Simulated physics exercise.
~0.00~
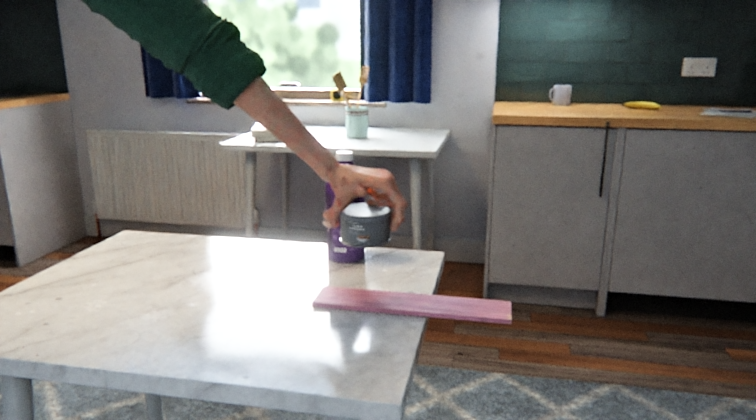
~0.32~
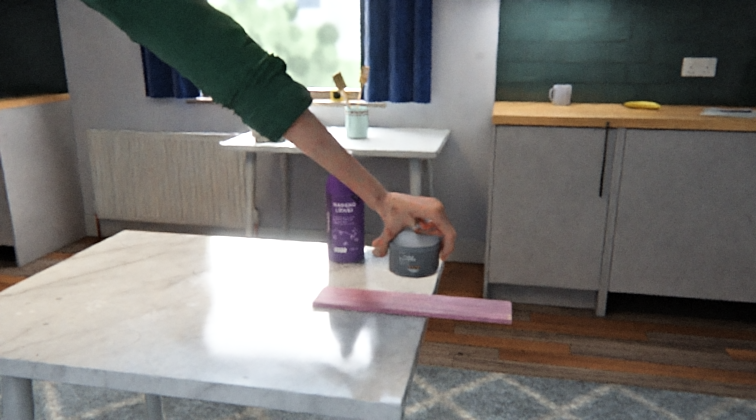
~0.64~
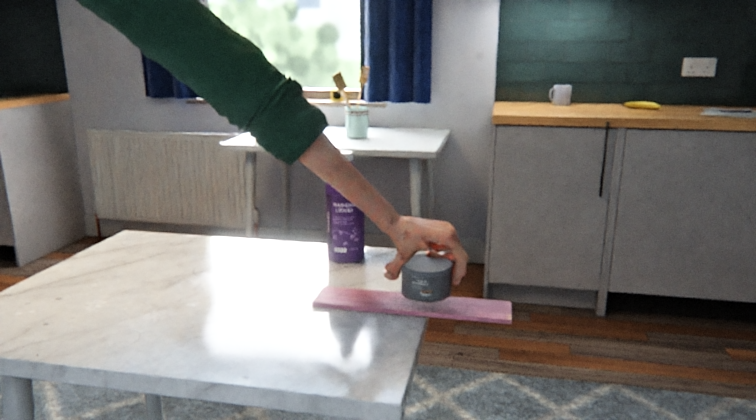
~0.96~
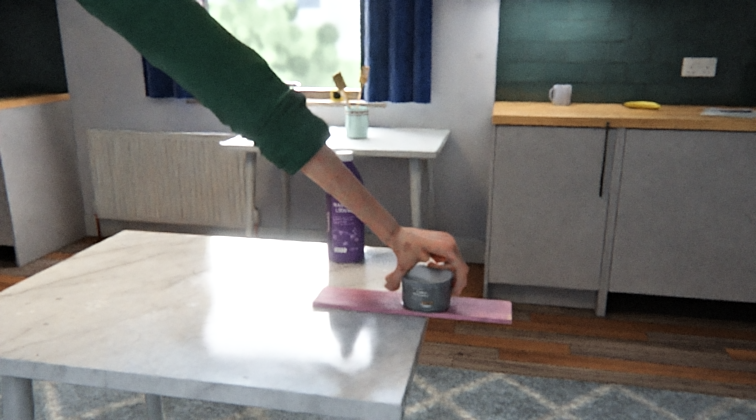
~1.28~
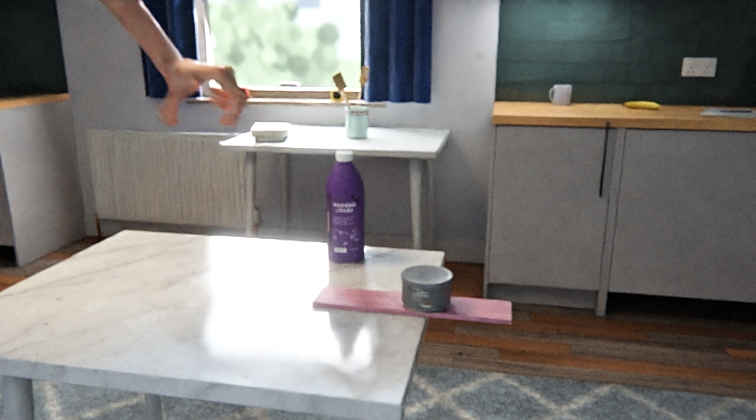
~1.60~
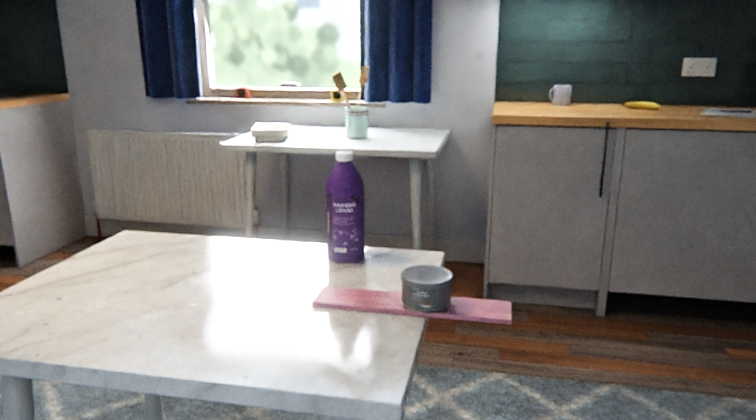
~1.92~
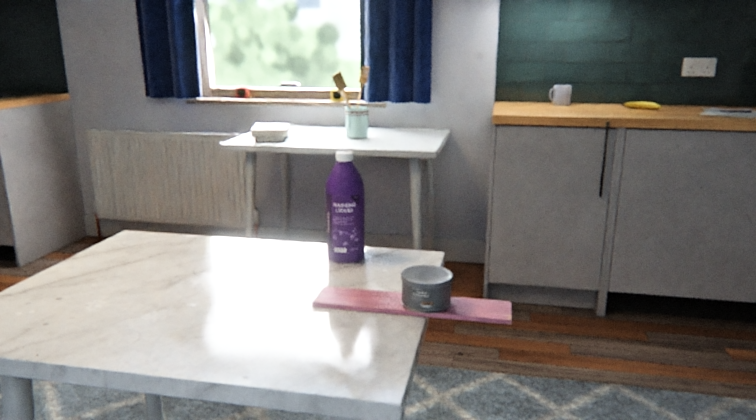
A hand in a green sleeve carried a small grey tub to the right past a purple bottle, lowered it onto a pink board jutting over the table's edge, then let go and withdrew, leaving the tub resting there and the board steady.
